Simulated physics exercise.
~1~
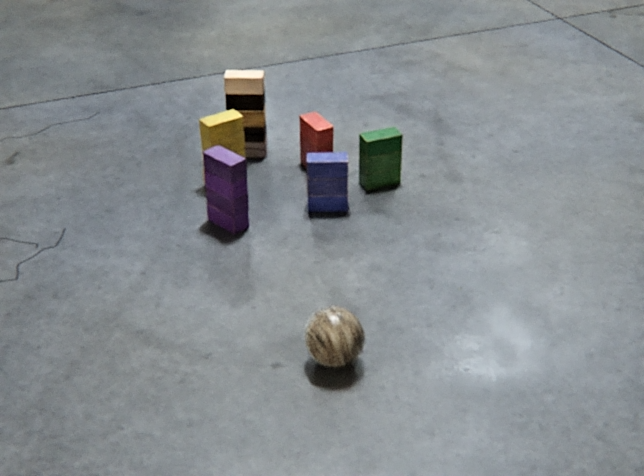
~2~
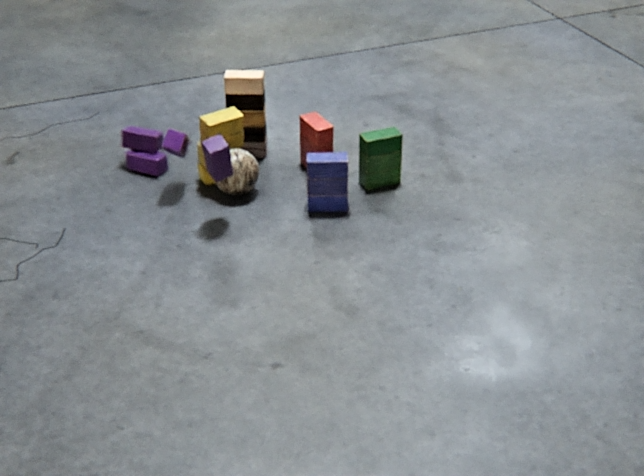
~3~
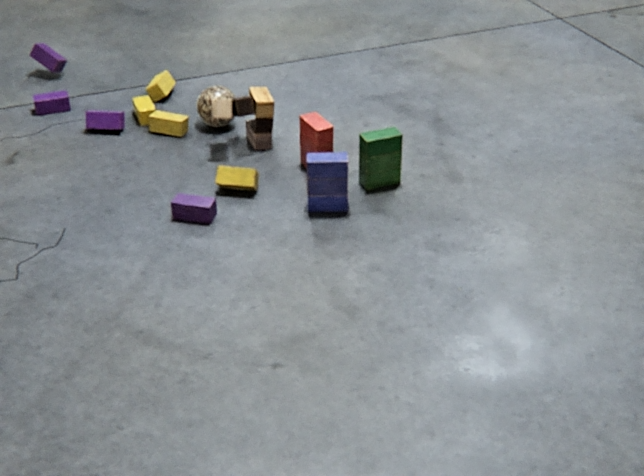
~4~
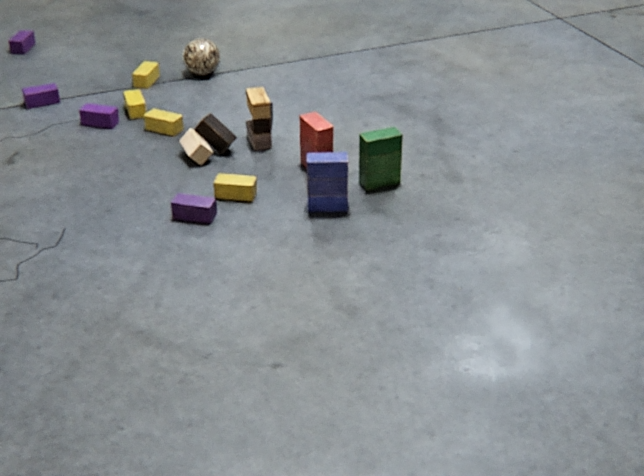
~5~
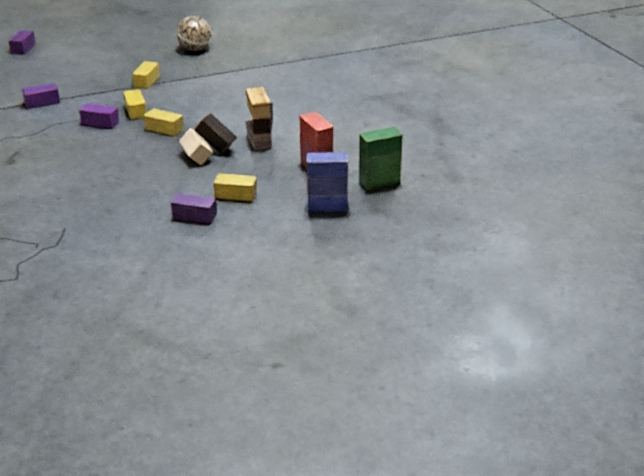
The clip shows a streaked ball rolling away across a grey floor into block towers, knocking down the purple and yellow ones and toppling part of the multicoloured one behind, then rolling on toward the back as blocks lie scattered and the red, blue and green towers stand.
